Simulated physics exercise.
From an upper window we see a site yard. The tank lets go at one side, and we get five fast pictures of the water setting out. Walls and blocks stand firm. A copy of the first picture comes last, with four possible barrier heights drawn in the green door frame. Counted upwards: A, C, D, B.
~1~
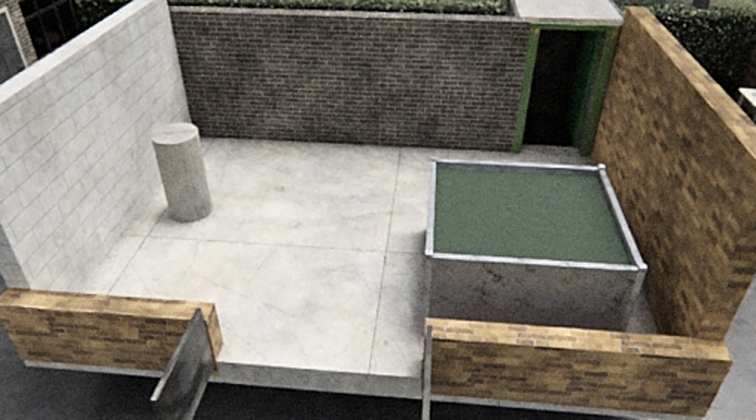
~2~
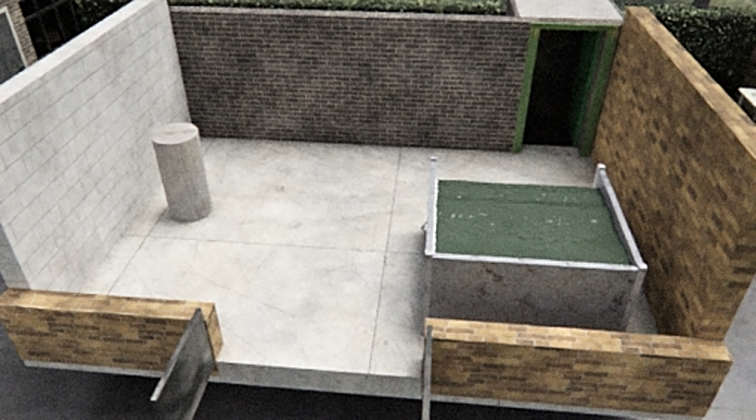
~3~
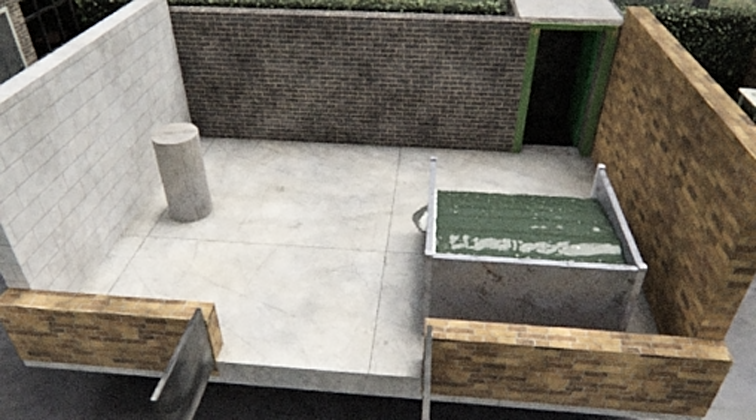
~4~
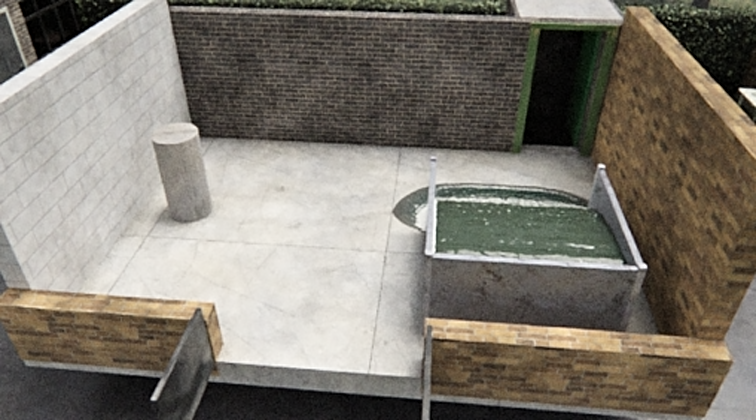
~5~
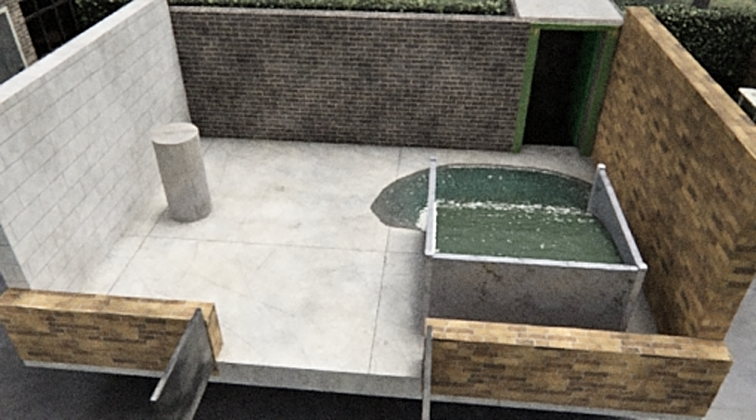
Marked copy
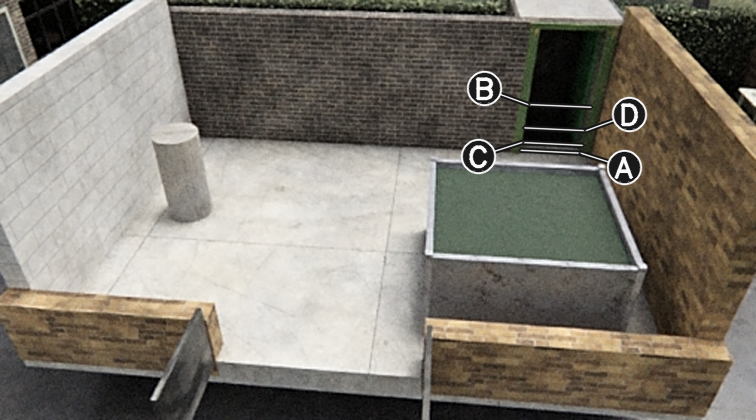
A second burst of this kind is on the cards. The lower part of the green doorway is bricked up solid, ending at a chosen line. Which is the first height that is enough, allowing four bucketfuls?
B.
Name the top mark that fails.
Here it is mark D.
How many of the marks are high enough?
One.
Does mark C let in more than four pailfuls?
Yes.
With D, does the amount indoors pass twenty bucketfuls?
No, it does not.
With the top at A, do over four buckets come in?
Yes, that goes wrong.
In white, A at (550, 151); B at (559, 105); C at (552, 143); D at (555, 129); from the bottom up A, C, D, B.
With A, dozens of bucketfuls pour in.
With B, nothing gets over.
With C, dozens of bucketfuls pour in.
With D, about 8 bucketfuls get in.
